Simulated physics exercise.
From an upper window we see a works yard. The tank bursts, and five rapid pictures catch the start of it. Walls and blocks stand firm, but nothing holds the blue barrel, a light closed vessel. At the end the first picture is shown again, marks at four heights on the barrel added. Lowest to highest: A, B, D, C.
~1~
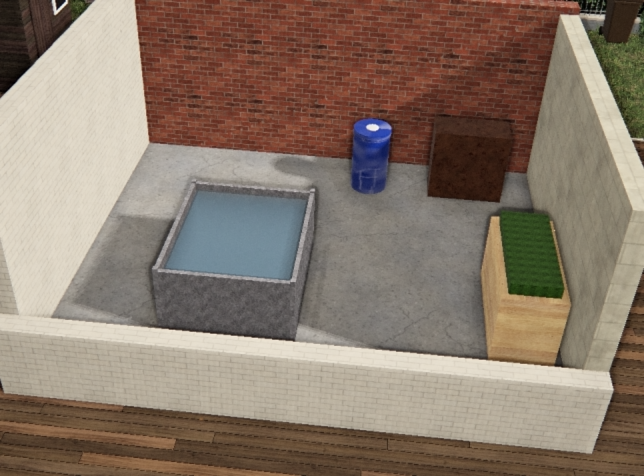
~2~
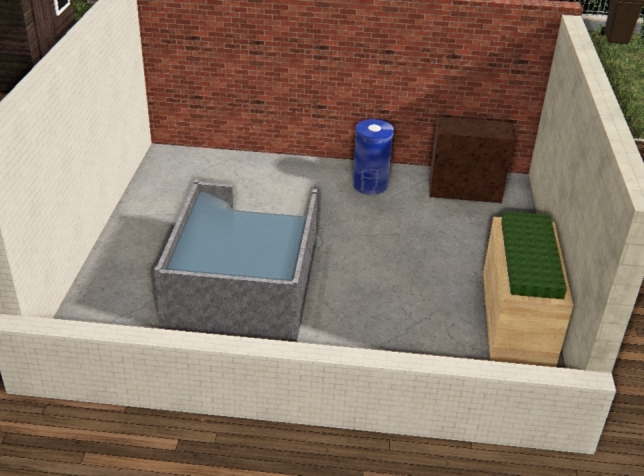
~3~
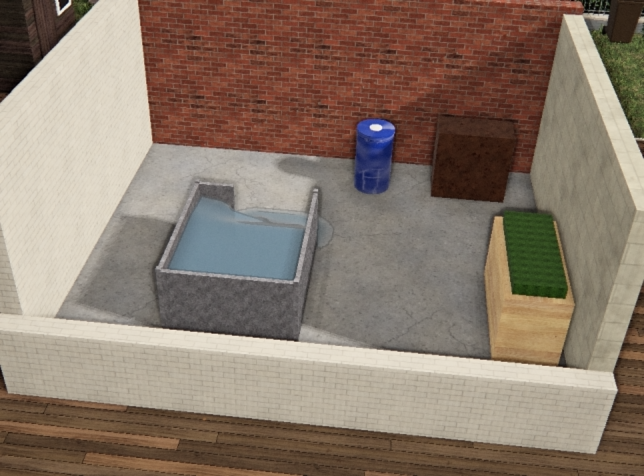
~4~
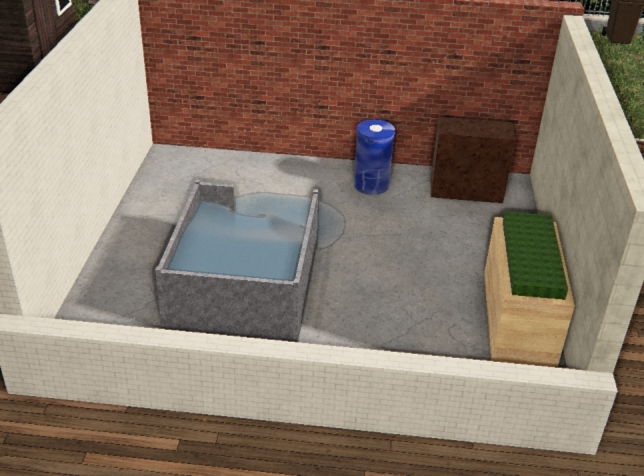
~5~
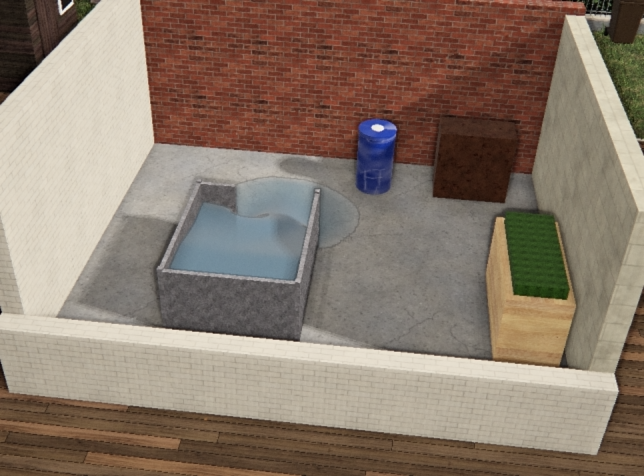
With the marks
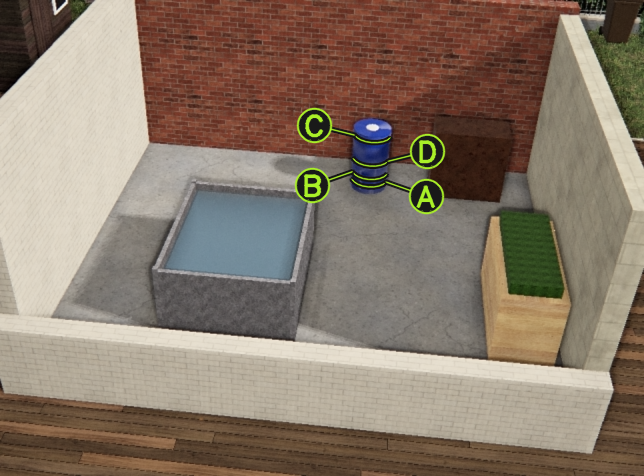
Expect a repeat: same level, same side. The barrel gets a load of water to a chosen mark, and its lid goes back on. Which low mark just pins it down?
Take D.
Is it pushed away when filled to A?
Yes.
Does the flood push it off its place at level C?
No, that is safe.
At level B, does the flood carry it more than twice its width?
No, less.
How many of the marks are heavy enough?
Two of them.
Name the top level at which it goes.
The answer is B.
On the marked copy, A at (368, 186); B at (368, 179); C at (371, 142); D at (369, 166); from the bottom up A, B, D, C.
With A, it is pushed about its own width away.
With B, it is pushed about its own width away.
With C, it does not move.
With D, it does not move.
